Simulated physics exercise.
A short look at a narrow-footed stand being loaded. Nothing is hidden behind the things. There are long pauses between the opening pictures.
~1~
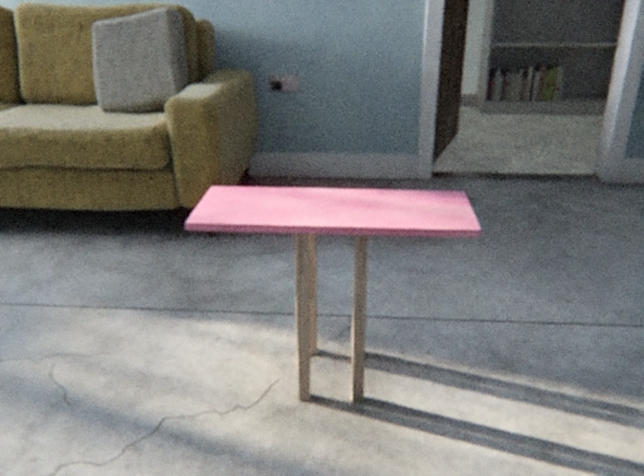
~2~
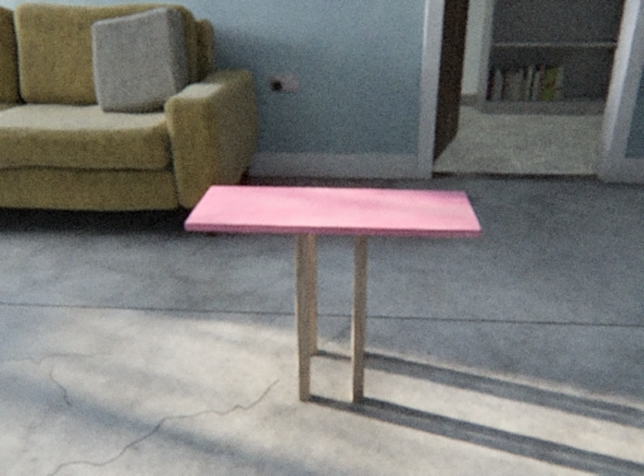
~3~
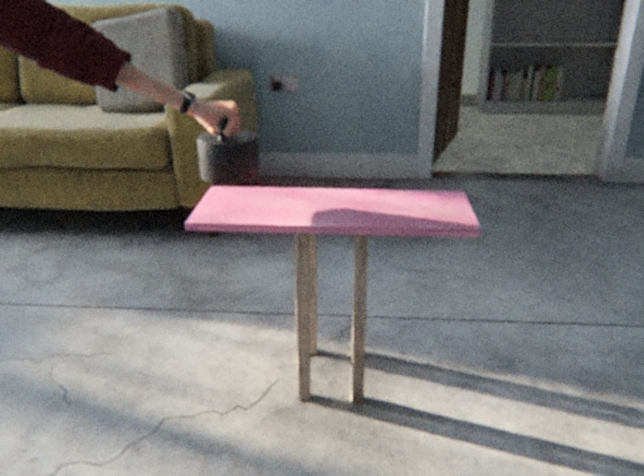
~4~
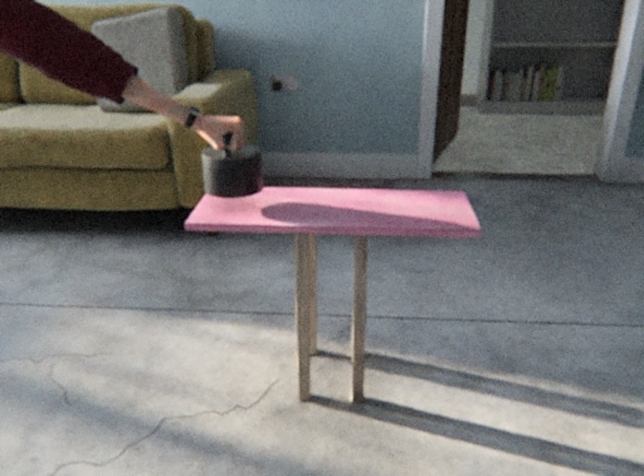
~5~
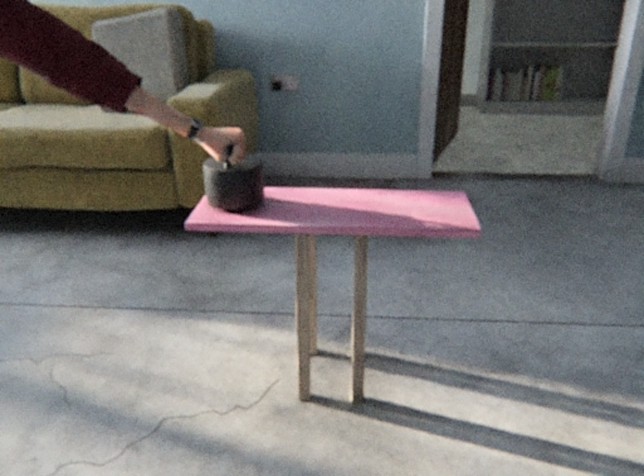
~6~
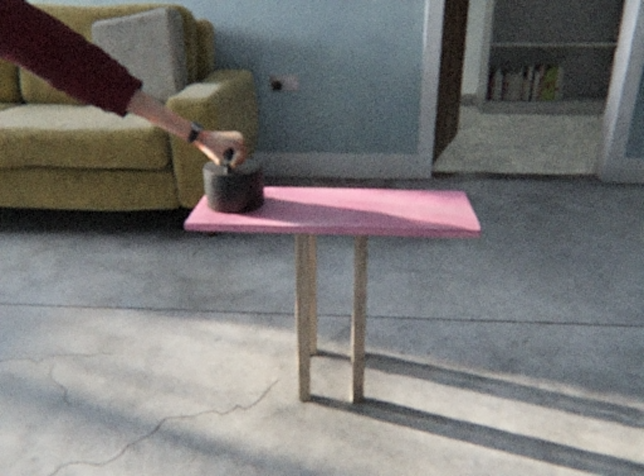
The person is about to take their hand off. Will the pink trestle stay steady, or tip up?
The pink trestle tips up.
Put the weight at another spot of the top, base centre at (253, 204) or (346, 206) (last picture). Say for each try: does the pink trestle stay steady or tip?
In turn it goes over; keeps steady.
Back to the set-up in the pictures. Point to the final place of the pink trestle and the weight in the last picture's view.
First (197, 274), then (95, 344).
Then, 0.42 s later than the last frame, pink trestle tilted by 23° near (269, 211).
When it is over, the pink trestle goes over, near (197, 274).
